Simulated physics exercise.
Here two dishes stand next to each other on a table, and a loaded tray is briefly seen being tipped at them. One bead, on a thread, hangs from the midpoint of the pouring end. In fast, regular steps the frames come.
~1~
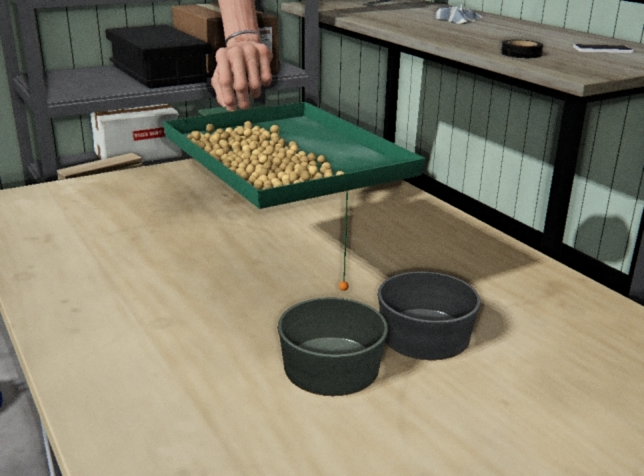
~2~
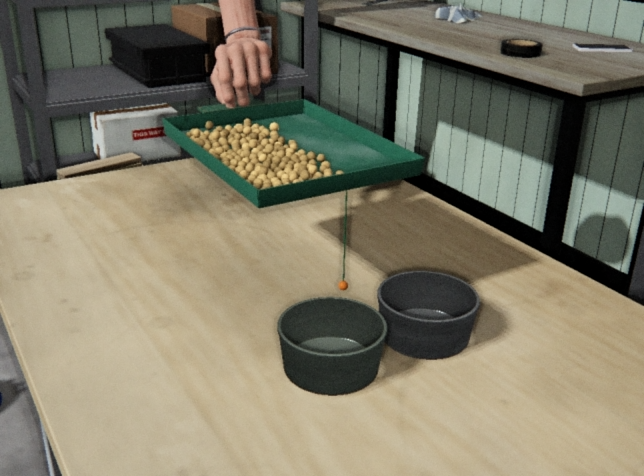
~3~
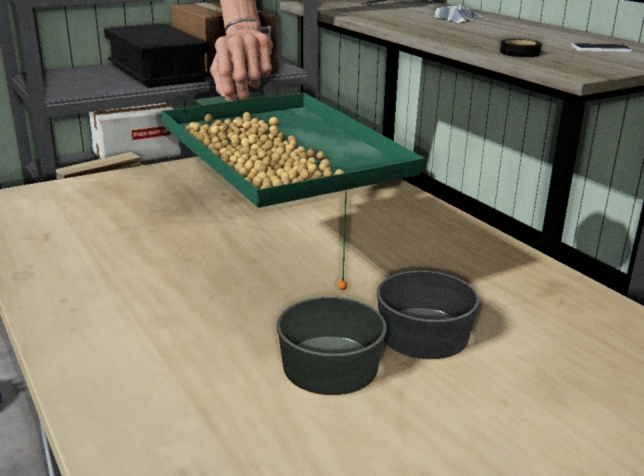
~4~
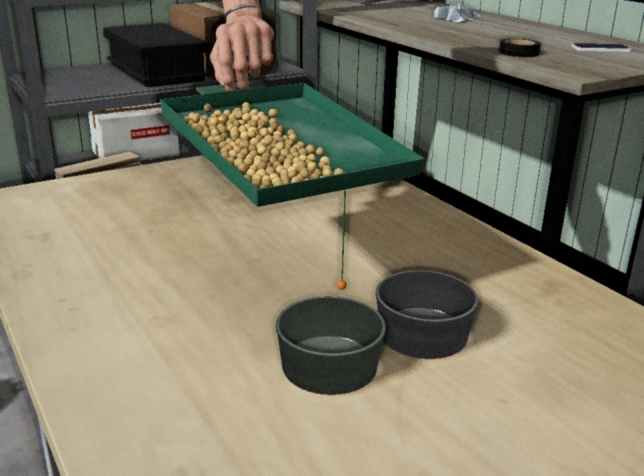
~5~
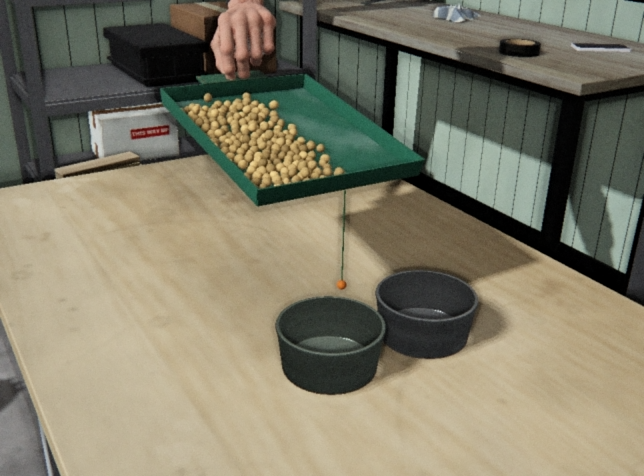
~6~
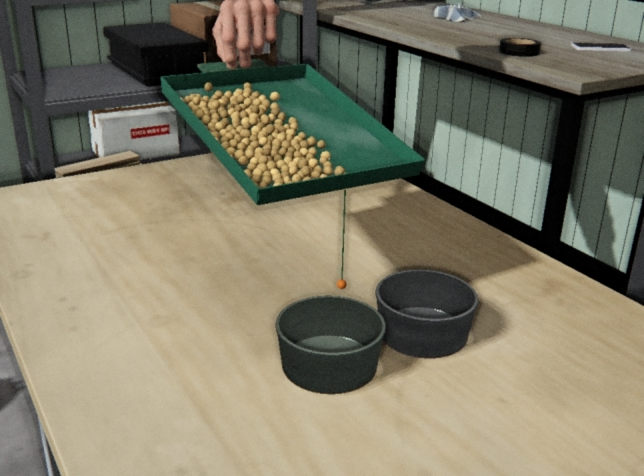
A hand slowly raises the back of a green tray of dried chickpeas above a pale wooden table in a workshop, seen from slightly above by a still camera. Two dark round dishes sit side by side below, and an orange bead hangs on a thread from the tray's front edge. The tray tilts slightly forward, its low edge staying nearly in place while the chickpeas remain heaped toward the left.
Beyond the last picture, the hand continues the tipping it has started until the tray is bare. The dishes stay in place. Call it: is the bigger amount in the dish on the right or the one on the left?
It is in the one on the left.
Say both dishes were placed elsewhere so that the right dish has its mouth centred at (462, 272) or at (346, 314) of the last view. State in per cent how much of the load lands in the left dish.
It comes to roughly 30 per cent in one try and roughly 0 per cent in the next.
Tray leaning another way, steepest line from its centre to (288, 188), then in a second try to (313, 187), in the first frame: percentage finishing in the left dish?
Shares: About 40 in a hundred, then about 60 in a hundred.
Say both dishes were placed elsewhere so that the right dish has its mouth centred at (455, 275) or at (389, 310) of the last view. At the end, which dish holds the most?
Try 1 - the dish at left; try 2 - the dish at right.
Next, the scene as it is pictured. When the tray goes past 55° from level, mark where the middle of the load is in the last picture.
Look around (317, 142) in the last picture.
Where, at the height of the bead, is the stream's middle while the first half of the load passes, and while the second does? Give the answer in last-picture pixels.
Starting near (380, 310), moving on to near (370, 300).
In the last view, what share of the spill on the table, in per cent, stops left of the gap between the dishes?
Near 20 in a hundred.
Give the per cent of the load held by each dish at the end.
Left dish: 50 per cent; right dish: 30 per cent.
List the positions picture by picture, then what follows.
The first frame shows corners of the pouring end at (259, 190) and (422, 158), level; middle of the load at (255, 159), dried chickpeas; left dish at (361, 369); right dish at (459, 335); bead on its thread at (344, 286).
The second frame shows corners of the pouring end at (259, 189) and (422, 158), level; middle of the load at (254, 157).
The third frame shows corners of the pouring end at (259, 189) and (422, 158), tipped barely, level across its low end; middle of the load at (254, 153).
The fourth frame shows corners of the pouring end at (258, 188) and (421, 158), tipped a little, level across its low end; middle of the load at (253, 148).
The fifth frame shows corners of the pouring end at (259, 188) and (422, 159), tipped a little, level across its low end; middle of the load at (253, 142).
The sixth frame shows corners of the pouring end at (259, 188) and (423, 159), tipped a little, level across its low end; middle of the load at (254, 136); left dish at (359, 367); right dish at (457, 333).
Soon after the last picture, tray tipped steeply; nearly all on the tray; a stray few in the air.
A little later, tray tipped right over; nearly all on the tray; a stray few outside both.
Later still, tray tipped past a quarter turn; about half in the left dish; about a quarter in the right dish; about a quarter outside both.
At rest, tray tipped past a quarter turn; about half in the left dish; about a quarter in the right dish; about a quarter outside both.
